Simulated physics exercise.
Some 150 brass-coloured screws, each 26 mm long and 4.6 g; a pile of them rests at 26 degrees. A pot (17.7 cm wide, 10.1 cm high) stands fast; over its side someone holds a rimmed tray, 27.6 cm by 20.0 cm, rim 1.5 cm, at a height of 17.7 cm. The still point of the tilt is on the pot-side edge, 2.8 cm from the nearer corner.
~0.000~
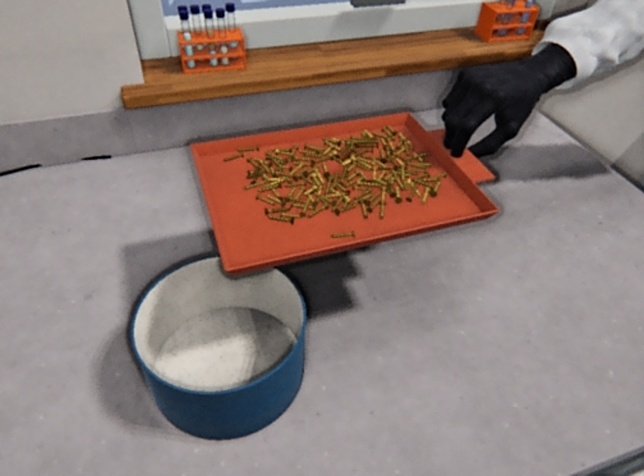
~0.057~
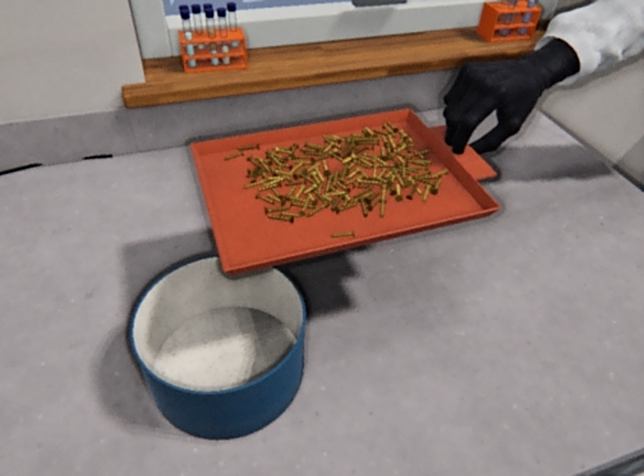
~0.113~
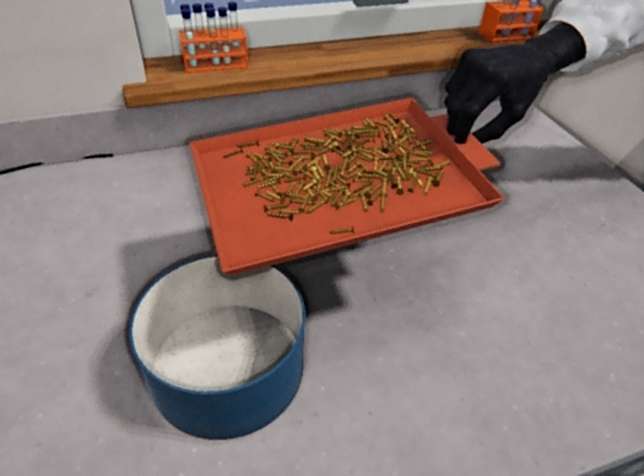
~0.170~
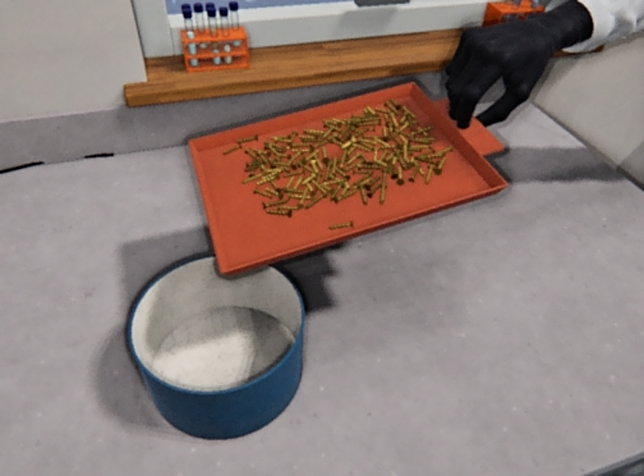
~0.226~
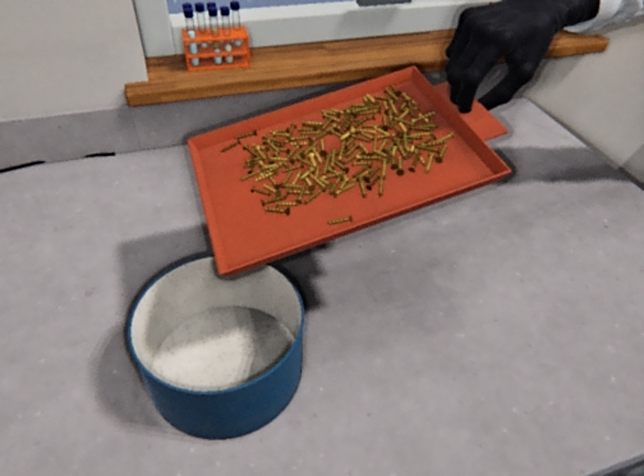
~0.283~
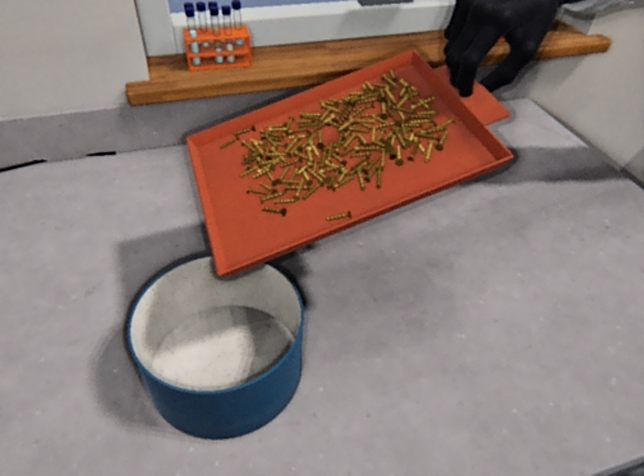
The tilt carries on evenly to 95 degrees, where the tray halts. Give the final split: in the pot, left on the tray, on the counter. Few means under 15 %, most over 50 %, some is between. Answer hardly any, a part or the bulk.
Pot the bulk, tray hardly any, counter a part.
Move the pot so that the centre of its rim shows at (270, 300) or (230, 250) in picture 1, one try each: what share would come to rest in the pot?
About 25 and 30 per cent.
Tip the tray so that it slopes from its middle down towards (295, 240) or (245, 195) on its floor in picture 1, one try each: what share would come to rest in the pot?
Some 95 and 25 per cent.
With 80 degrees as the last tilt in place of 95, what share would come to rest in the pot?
Then about 70 per cent.
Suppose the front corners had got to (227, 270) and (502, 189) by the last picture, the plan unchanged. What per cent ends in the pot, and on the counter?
Pot 90, counter 10.
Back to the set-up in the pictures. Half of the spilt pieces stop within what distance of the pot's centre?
About 16 cm.
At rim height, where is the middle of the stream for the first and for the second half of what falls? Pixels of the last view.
First near (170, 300), later near (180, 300).
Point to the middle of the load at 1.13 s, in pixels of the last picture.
Around (193, 350).
After 0.79 s, tilt 54 degrees; the tray holds 90 %, the pot 0 %.
Then, at 1.13 s, tilt 79 degrees; the tray holds 15 %, the pot 60 %.
After 1.56 s, tilt 95 degrees; the tray holds 0 %, the pot 70 %.
By 2.3 s all is still; pot 70 %, tray 0 %, counter 30 %.
